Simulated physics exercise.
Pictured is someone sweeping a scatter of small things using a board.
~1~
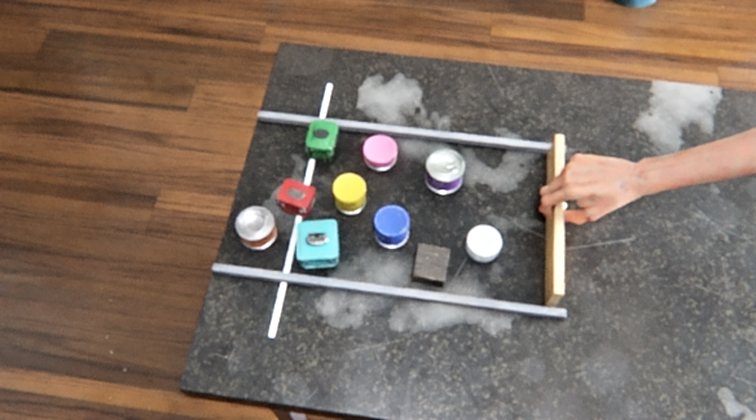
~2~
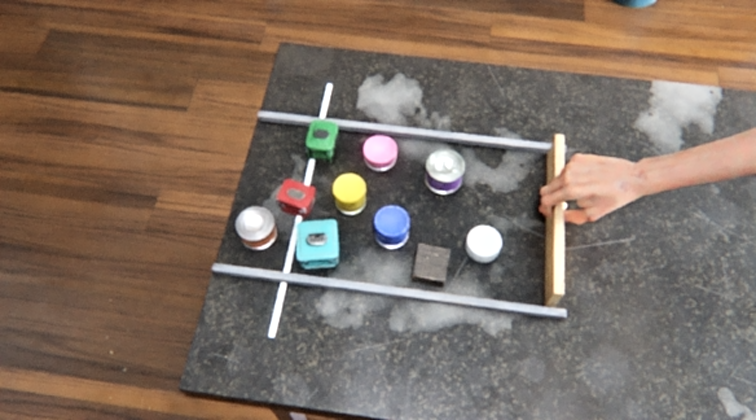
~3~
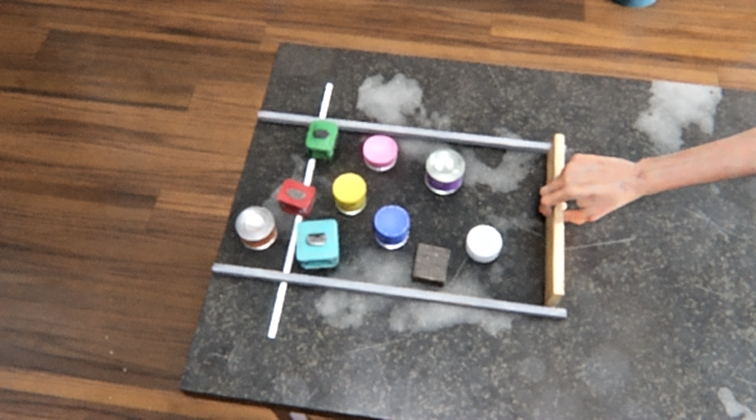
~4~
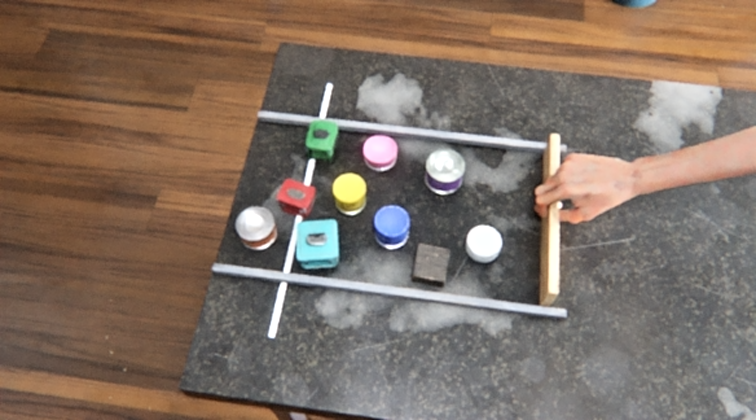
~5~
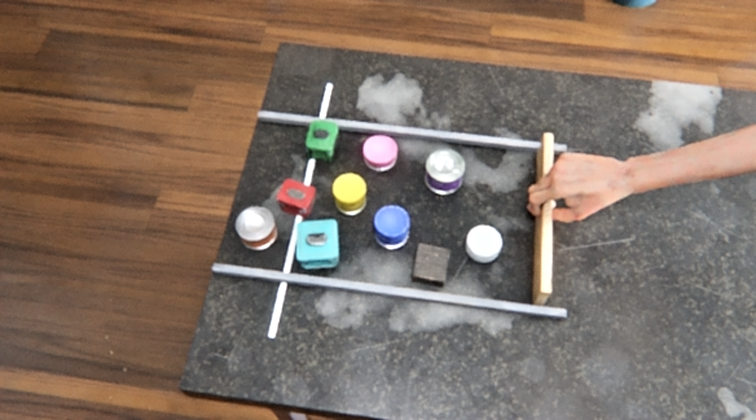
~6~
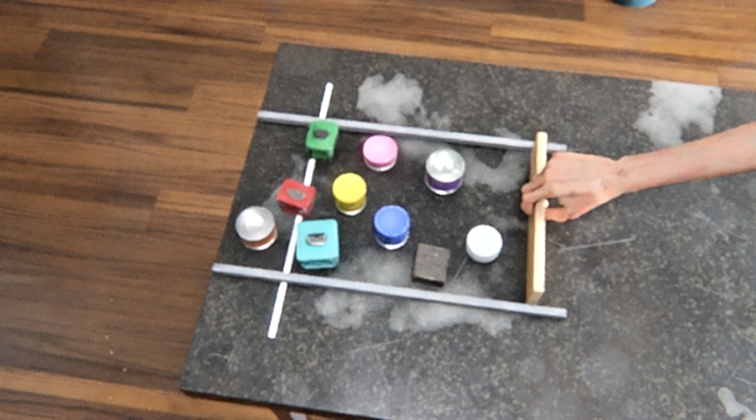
The clip opens on a dark speckled tabletop where small colourful pots and cases lie between two grey rails, with a white strip crossing at the left and a hand holding a wooden board at the right. The board stays still at first, then the hand slides it slightly left, while the objects remain unmoved.
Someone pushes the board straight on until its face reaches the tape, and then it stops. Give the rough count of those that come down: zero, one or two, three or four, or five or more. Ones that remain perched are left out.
The push will send just one or two off the table.
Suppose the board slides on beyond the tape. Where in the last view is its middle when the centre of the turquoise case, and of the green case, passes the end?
For the turquoise case at (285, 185), for the green case at (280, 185).
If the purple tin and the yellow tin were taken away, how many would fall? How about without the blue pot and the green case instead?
The counts: 1 and 1.
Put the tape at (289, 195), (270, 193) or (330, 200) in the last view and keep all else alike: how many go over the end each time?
Respectively 1, 5 and 0.
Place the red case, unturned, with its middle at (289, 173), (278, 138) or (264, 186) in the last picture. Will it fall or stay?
Try one it is not knocked off; try two it goes off the edge; try three it is not knocked off.
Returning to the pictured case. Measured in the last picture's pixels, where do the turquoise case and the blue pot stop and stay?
First at (238, 246); second at (249, 209).
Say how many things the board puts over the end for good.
The number that fall is 1.
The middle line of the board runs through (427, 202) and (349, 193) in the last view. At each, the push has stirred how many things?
It comes to 4 for the first spot, 10 for the other.
Soon after, none off yet; orange pot at rest near (257, 228); red case at rest near (297, 199); green case at rest near (322, 141).
In the end, the number that fall off is one or two; gone, orange pot.
